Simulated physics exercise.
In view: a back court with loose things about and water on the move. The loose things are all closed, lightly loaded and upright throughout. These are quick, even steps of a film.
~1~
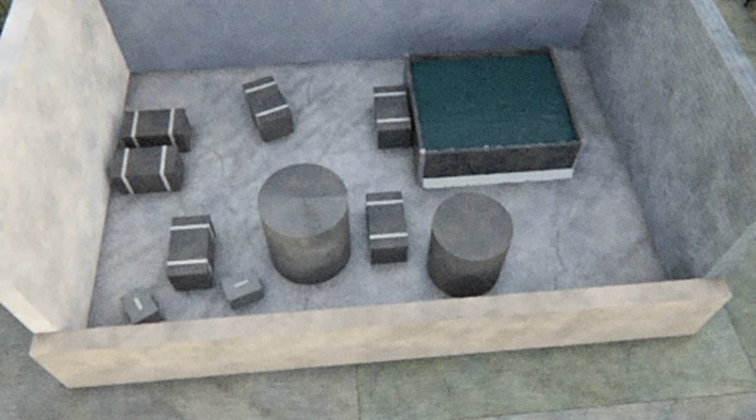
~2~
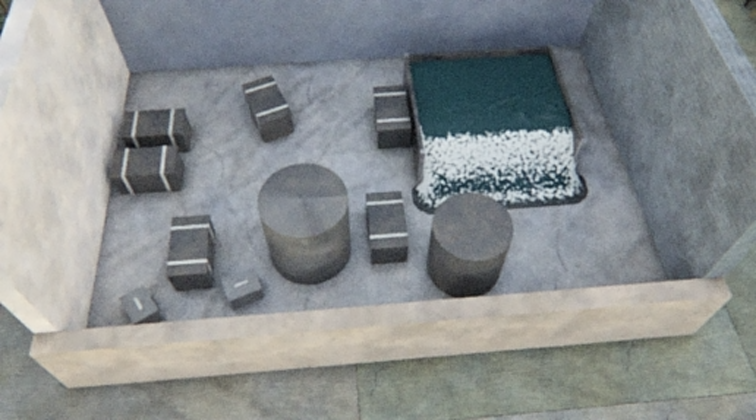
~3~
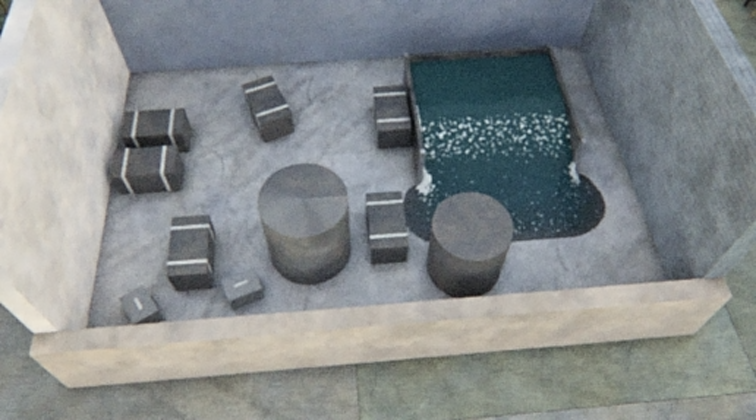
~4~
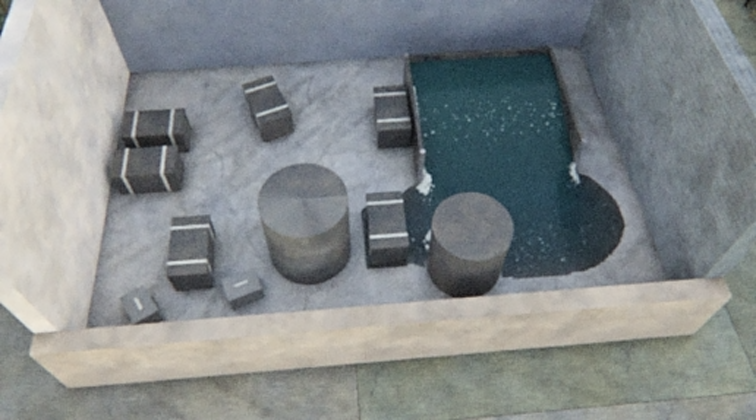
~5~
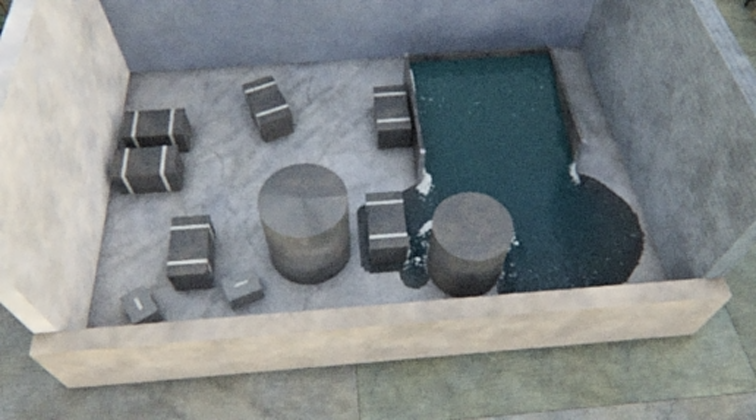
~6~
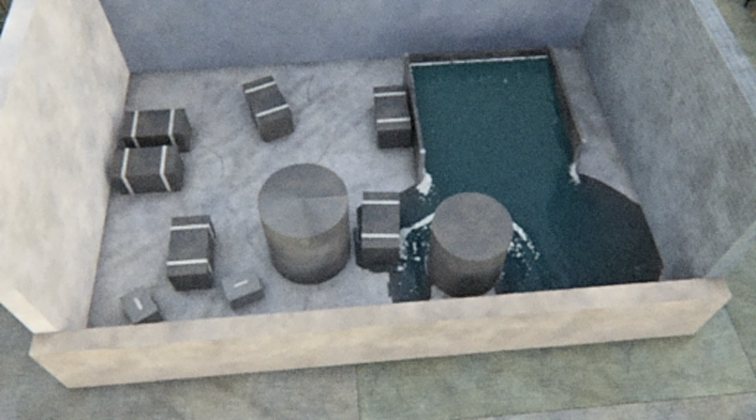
A pale walled court with a grey stone floor is seen from high above its low front wall, the view staying still. A dark open-topped tank of teal water stands at the back right, with two grey cylinders near the front and dark, light-banded boxes scattered around. Water pours over the tank's front in white froth, spreads across the right-hand floor and around the right cylinder, and nudges the box beside it slightly left.
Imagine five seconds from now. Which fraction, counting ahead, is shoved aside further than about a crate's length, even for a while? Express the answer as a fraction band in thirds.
Fraction band: 1/3 to 2/3.
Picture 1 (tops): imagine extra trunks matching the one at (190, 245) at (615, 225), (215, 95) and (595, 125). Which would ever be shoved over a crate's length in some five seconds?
Going by the order given: Travels that far, stays in place, travels that far.
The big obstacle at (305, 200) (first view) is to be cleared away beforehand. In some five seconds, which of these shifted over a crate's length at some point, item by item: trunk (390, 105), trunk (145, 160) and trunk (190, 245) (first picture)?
Here's how it goes one after another: Remained close, traveled a good way and traveled a good way.
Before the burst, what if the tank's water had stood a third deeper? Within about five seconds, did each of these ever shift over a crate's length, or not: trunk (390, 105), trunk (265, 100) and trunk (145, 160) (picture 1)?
Order as given: Not past it; not past it; displaced that much.
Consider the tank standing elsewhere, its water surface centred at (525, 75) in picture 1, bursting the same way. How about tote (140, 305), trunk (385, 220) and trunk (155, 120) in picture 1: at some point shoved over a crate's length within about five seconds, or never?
Taking them in turn: Got sent well off; got sent well off; kept near its start.
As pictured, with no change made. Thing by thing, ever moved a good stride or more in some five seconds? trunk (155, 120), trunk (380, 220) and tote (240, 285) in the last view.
Listed order gives below that mark, then past that mark, and lastly past that mark.
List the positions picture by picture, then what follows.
The first frame shows a trunk at (387, 219) rests on the ground; a tote at (138, 304), on the bottom; 0 of 8 have shifted.
The second frame shows a trunk at (387, 219) rests on the ground; a tote at (138, 304) rests on the ground; 0 of 8 have shifted.
The third frame shows a trunk at (387, 219) rests on the ground; a tote at (138, 304), on the bottom; 0 of 8 have shifted.
The fourth frame shows a trunk at (387, 219) rests on the ground; a tote at (138, 304), on the bottom; 0 of 8 have shifted.
The fifth frame shows a trunk at (386, 219) rests on the ground; a tote at (138, 304), on the bottom; 0 of 8 have shifted.
The sixth frame shows a trunk at (381, 219) rests on the ground, close to its start; a tote at (138, 304), on the bottom; 1 of 8 have shifted.
A moment on, 0 of 8 are well off their spots; 0 afloat.
Next, 0 of 8 are well off their spots; 1 afloat.
Later, 3 of 8 are well off their spots; 2 afloat.
In the end, 5 of 8 are well off their spots, and 5 have been at some point; 3 afloat.
